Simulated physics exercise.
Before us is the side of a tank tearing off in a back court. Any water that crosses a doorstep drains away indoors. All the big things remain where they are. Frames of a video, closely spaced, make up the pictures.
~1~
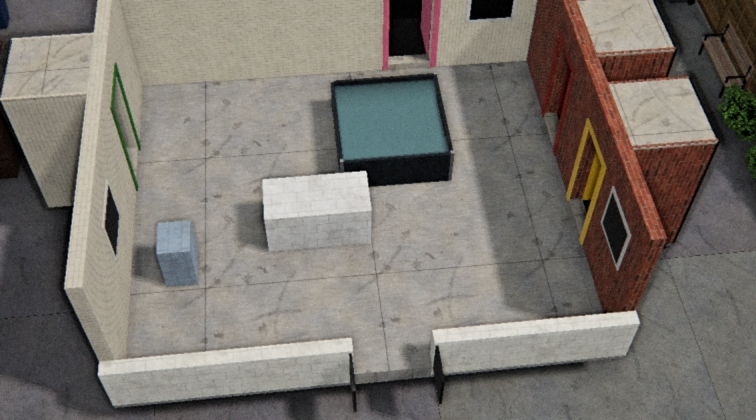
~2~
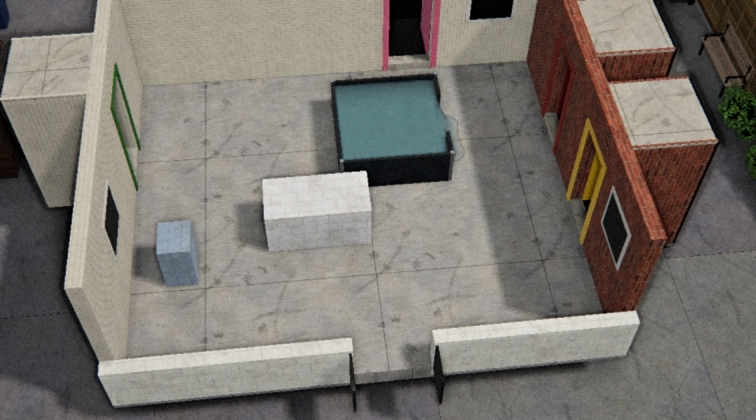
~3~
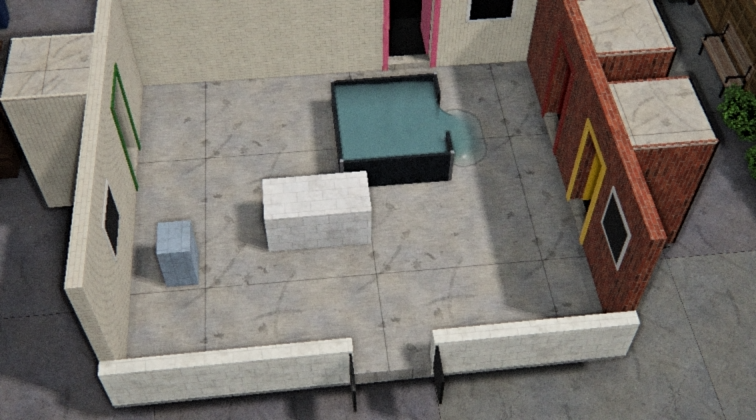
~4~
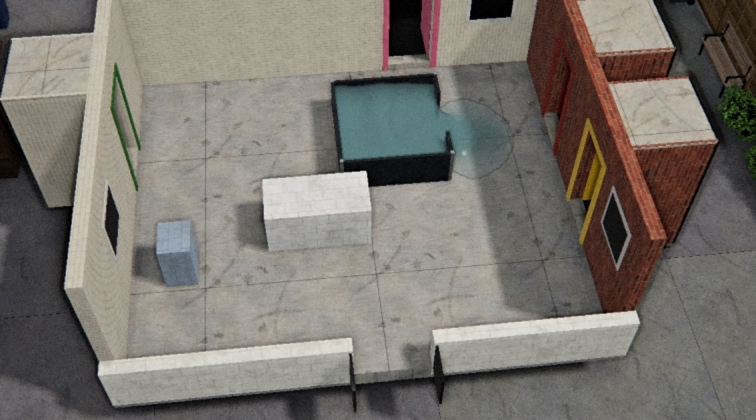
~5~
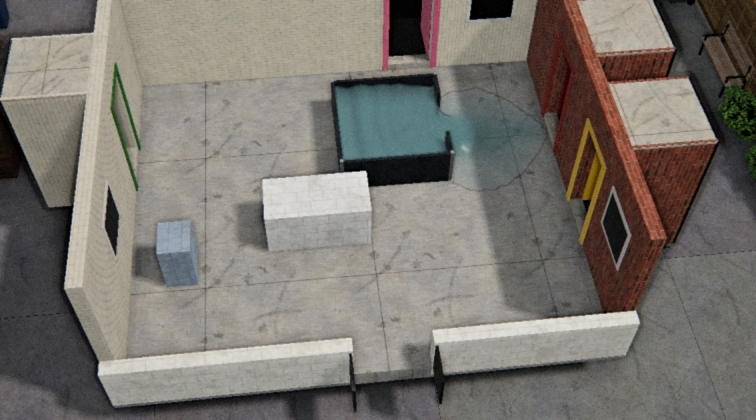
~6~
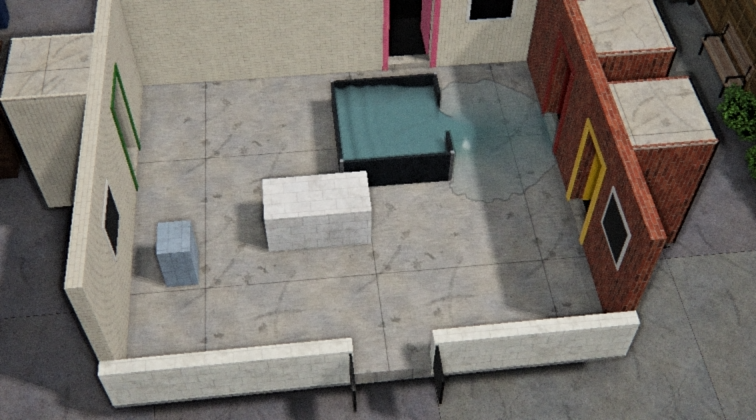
In a walled back court, the right side of a dark water tank breaking open and water spreading rightward across the paving.
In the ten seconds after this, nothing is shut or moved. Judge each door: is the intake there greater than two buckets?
The red door will be over the cap. The green door will be at or under the cap. The yellow door will be over the cap. The pink door will be at or under the cap.
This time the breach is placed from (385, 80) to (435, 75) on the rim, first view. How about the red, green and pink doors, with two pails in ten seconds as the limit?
Result: Red keeps within bounds, green keeps within bounds, pink gets too much.
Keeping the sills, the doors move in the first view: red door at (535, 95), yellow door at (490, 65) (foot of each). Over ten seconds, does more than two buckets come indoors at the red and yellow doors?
Note: Red door beats the limit, yellow door beats the limit.
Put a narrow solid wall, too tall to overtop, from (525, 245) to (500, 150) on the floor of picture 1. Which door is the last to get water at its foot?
That would be the green-painted one.
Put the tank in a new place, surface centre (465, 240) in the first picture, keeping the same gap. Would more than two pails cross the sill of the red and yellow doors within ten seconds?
Well, the red door doesn't reach it, while the yellow door gets past it.
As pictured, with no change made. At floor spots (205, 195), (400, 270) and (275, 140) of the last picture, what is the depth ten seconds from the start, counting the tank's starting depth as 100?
Respectively 4, 4 and 2 per cent.
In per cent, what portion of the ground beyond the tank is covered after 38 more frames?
Around 55 percent.
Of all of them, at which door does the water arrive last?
Result: The green-painted one.
A moment on, water covers 15 % of the floor; the red door far over two buckets in, the green door not reached, the yellow door wet at the sill, nothing in, the pink door not reached.
Next, water covers 15 % of the floor; the red door far over two buckets in, the green door not reached, the yellow door under two buckets in, the pink door not reached.
Then, water covers 30 % of the floor; the red door far over two buckets in, the green door not reached, the yellow door over two buckets in, the pink door wet at the sill, nothing in.
Later, water covers 55 % of the floor; the red door far over two buckets in, the green door not reached, the yellow door over two buckets in, the pink door wet at the sill, nothing in.
In the end, water covers 85 % of the floor; the red door far over two buckets in, the green door wet at the sill, nothing in, the yellow door over two buckets in, the pink door wet at the sill, nothing in.
